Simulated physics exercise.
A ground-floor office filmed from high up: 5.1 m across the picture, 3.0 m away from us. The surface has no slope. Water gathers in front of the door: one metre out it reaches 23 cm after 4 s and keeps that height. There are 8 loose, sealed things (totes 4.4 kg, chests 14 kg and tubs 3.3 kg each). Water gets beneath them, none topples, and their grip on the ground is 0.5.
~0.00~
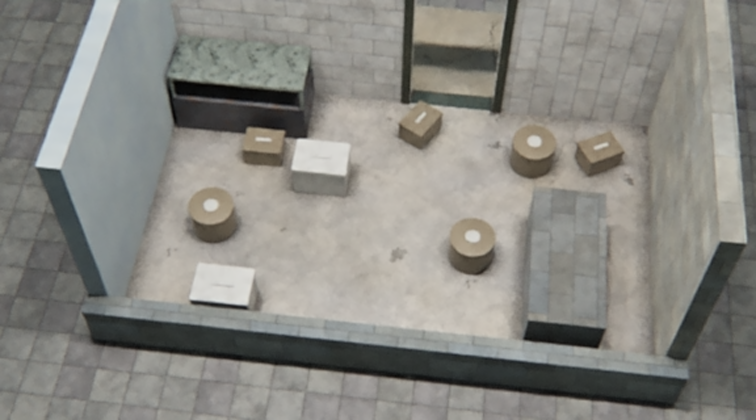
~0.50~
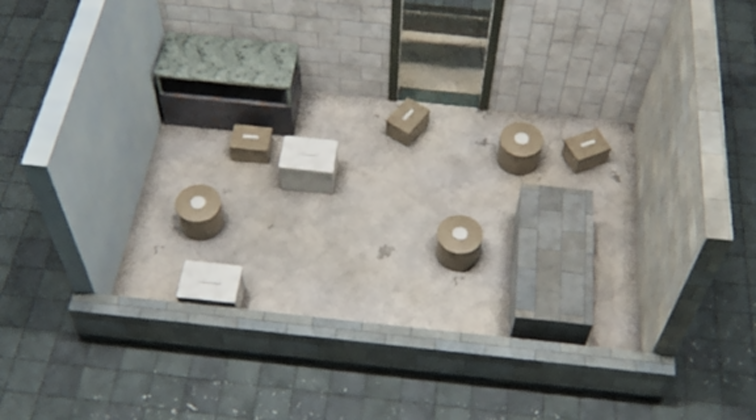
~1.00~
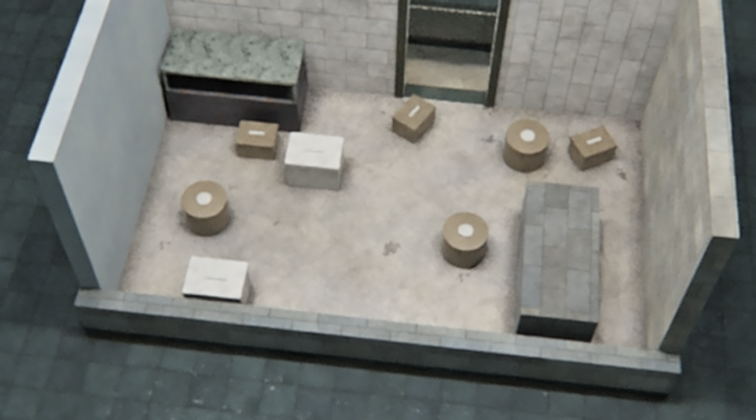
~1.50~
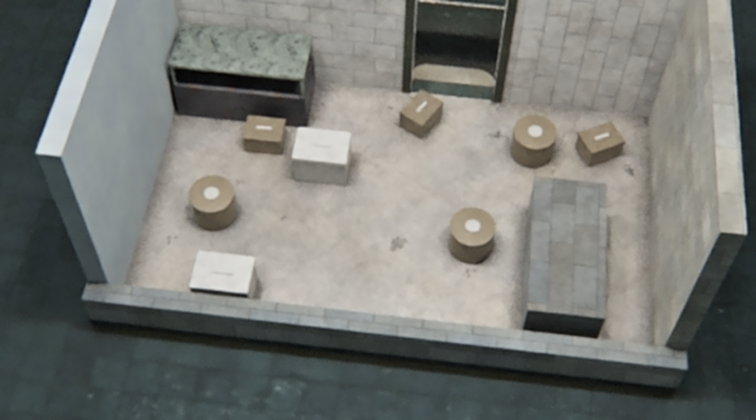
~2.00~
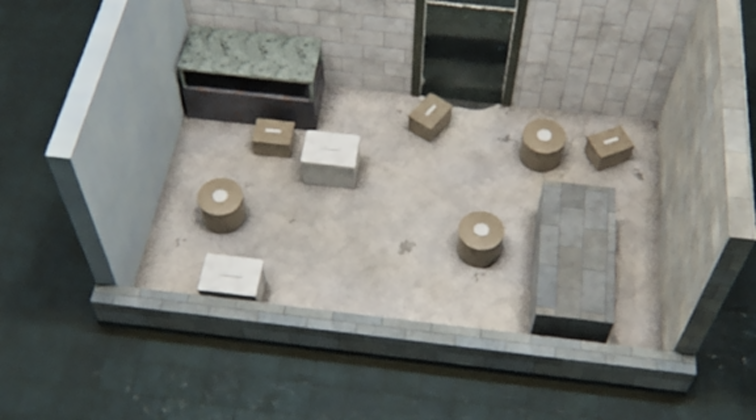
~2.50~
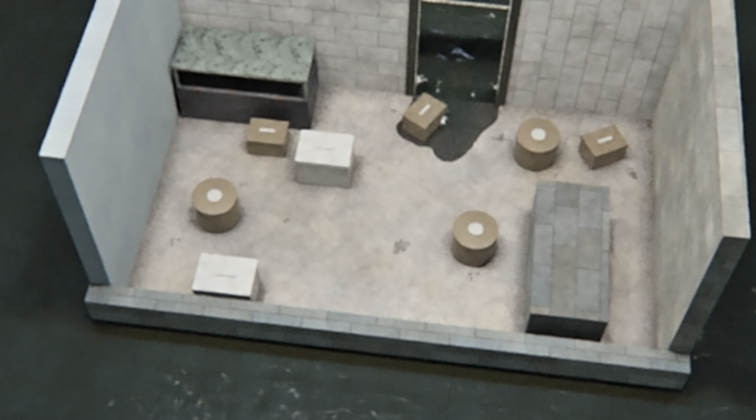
A walled room with scattered boxes and round tubs sat still as dark water rose outside, and then a small dark puddle spread in through the doorway around the nearest box, with nothing inside shifting.
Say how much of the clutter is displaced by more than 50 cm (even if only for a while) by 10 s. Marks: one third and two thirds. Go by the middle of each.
Share: From one to two thirds.
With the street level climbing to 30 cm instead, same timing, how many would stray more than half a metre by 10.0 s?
In that case 8 of them.
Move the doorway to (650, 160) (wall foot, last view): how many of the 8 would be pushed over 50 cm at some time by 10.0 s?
In that case 7 of them.
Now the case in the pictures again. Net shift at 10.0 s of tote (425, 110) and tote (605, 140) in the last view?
In turn: 200 cm, 30 cm.
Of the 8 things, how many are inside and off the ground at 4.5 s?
I count 1.
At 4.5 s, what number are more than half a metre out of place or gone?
By then 1.
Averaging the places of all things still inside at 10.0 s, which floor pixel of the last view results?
Around (355, 177).
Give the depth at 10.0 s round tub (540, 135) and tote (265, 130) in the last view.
About 4 and 9 cm.
After 3.5 s 1 of 8 are over 50 cm from their spots; 0 afloat.
After 4.5 s 1 of 8 are over 50 cm from their spots; 1 afloat.
After 7.0 s 2 of 8 are over 50 cm from their spots; 3 afloat.
After 10.0 s 5 of 8 are over 50 cm from their spots, and 5 have been at some point; 7 afloat.
